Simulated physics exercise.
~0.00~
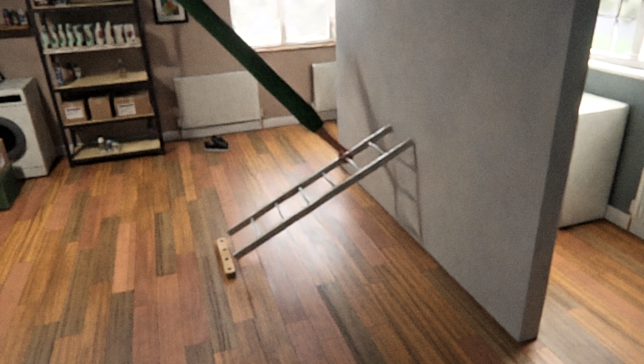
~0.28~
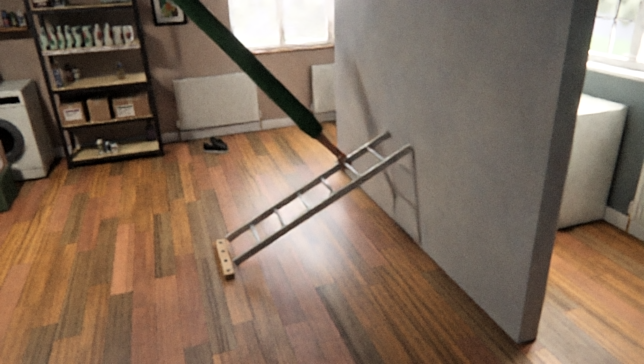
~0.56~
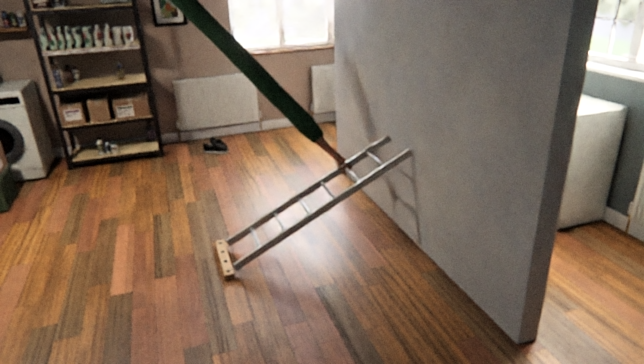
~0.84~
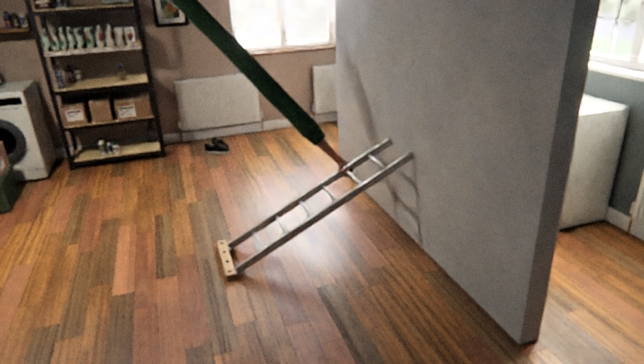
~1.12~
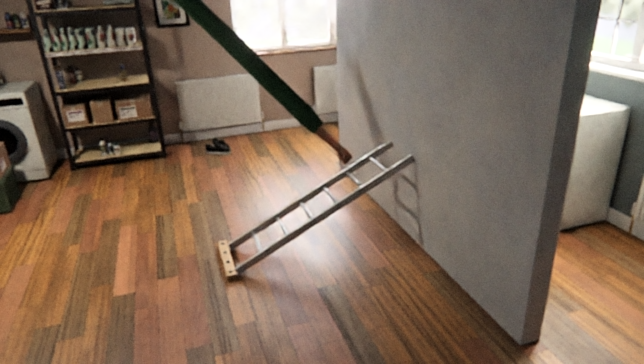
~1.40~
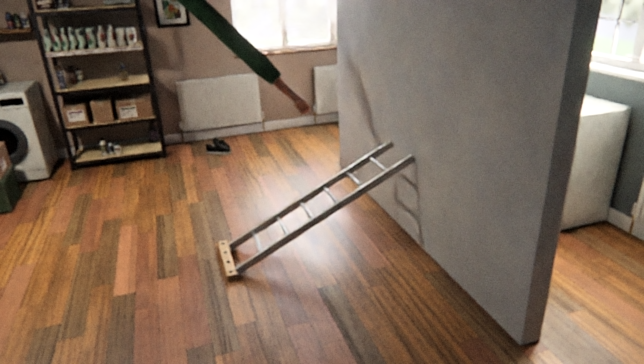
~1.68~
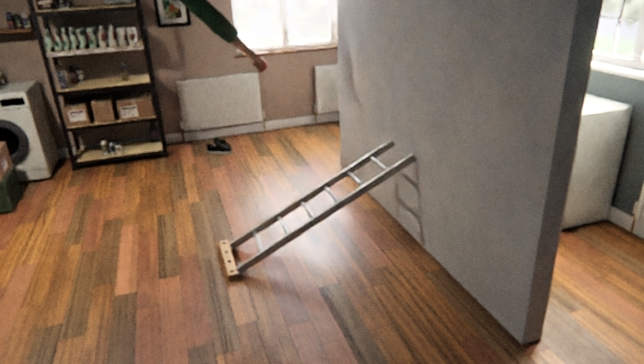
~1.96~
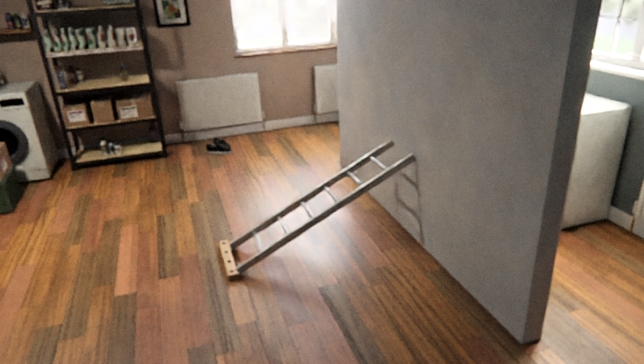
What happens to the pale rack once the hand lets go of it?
The rack holds its place, still leaning against the grey partition with its foot at the wooden batten.
